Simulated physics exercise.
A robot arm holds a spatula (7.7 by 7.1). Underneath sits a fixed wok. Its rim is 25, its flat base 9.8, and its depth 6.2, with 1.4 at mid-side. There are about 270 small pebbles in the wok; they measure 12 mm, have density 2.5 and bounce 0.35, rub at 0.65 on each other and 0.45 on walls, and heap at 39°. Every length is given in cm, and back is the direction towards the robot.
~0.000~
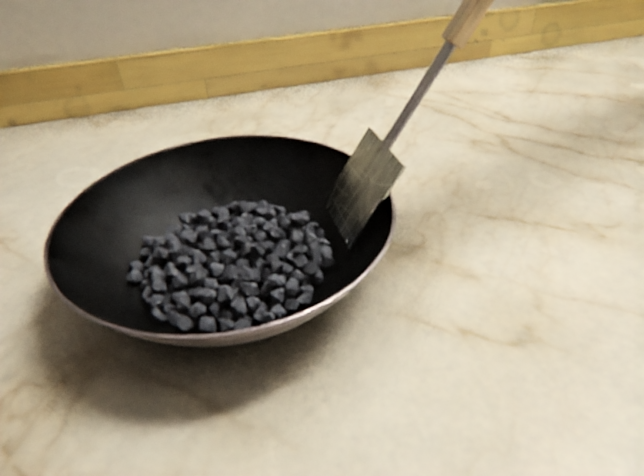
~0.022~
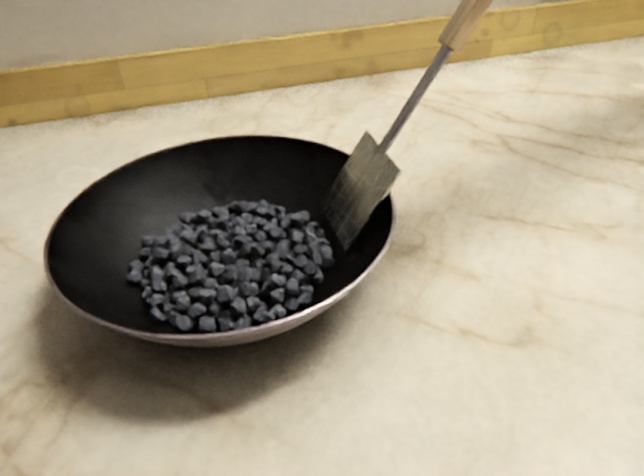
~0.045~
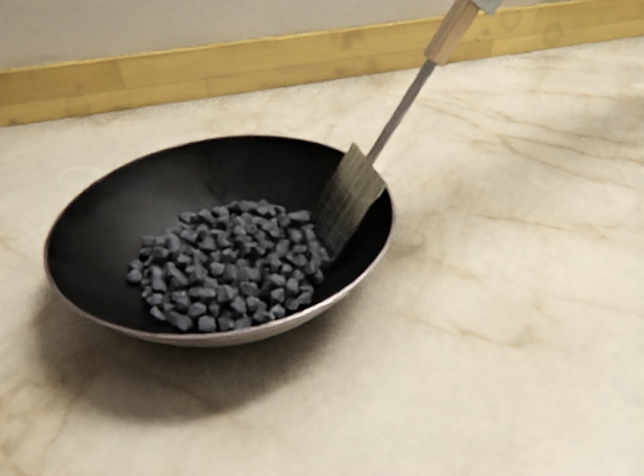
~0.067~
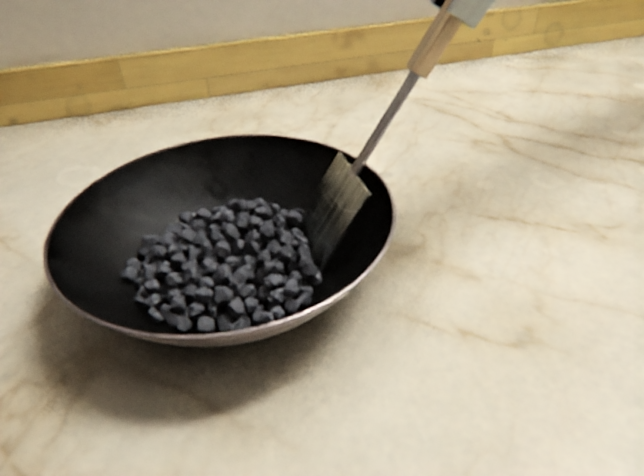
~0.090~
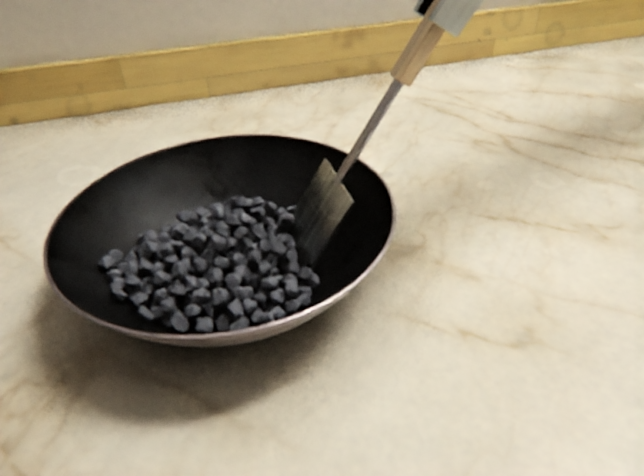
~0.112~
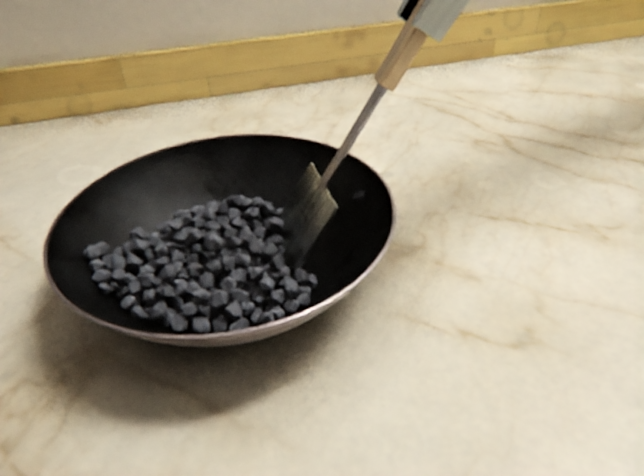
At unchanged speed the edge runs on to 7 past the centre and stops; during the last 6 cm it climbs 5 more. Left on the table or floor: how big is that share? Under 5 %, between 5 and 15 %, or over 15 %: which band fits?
The band that fits is between 5 and 15 %.
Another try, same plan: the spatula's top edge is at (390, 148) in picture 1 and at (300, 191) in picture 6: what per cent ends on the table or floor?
My guess would be close to 15 per cent.
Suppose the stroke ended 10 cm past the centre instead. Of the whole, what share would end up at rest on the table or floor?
Then the share is near 30 in a hundred.
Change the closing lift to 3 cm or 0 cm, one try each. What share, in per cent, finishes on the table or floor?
Estimates, in order: 15 % then 15 %.
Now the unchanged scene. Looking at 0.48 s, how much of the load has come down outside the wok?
About 8 per cent.
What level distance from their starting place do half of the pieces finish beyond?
It comes out at about 5 cm.
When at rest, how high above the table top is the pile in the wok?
7.0 cm.
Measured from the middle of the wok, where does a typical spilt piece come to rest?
The answer is around 18 cm.
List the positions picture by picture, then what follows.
The first frame shows spatula top edge at (386, 146), sloping 57°; upper third of the load around (236, 253), from x 135 to 330, top at y 205; 269 in the wok.
The second frame shows spatula top edge at (383, 149), sloping 57°; upper third of the load around (236, 253), from x 135 to 330, top at y 205.
The third frame shows spatula top edge at (369, 161), sloping 57°; upper third of the load around (236, 253), from x 135 to 325, top at y 205.
The fourth frame shows spatula top edge at (354, 172), sloping 57°; upper third of the load around (226, 253), from x 130 to 315, top at y 205.
The fifth frame shows spatula top edge at (339, 179), sloping 57°; upper third of the load around (201, 251), from x 110 to 320, top at y 200.
The sixth frame shows spatula top edge at (324, 184), sloping 57°; upper third of the load around (185, 253), from x 95 to 360, top at y 195; 269 in the wok.
After 0.18 s, sloping 57°, highest piece 11 above the table; 268 in the wok, 1 on the blade or in flight.
After 0.25 s, sloping 57°, highest piece 13 above the table; 266 in the wok, 3 on the blade or in flight.
After 0.48 s, sloping 57°, highest piece 7 above the table; 245 in the wok, 21 on the table or floor, 3 on the blade or in flight.
After 1.53 s, sloping 57°, highest piece 7 above the table; 245 in the wok, 24 on the table or floor.
At rest, 245 in the wok, 24 on the table or floor. That is 9 % on the table or floor.
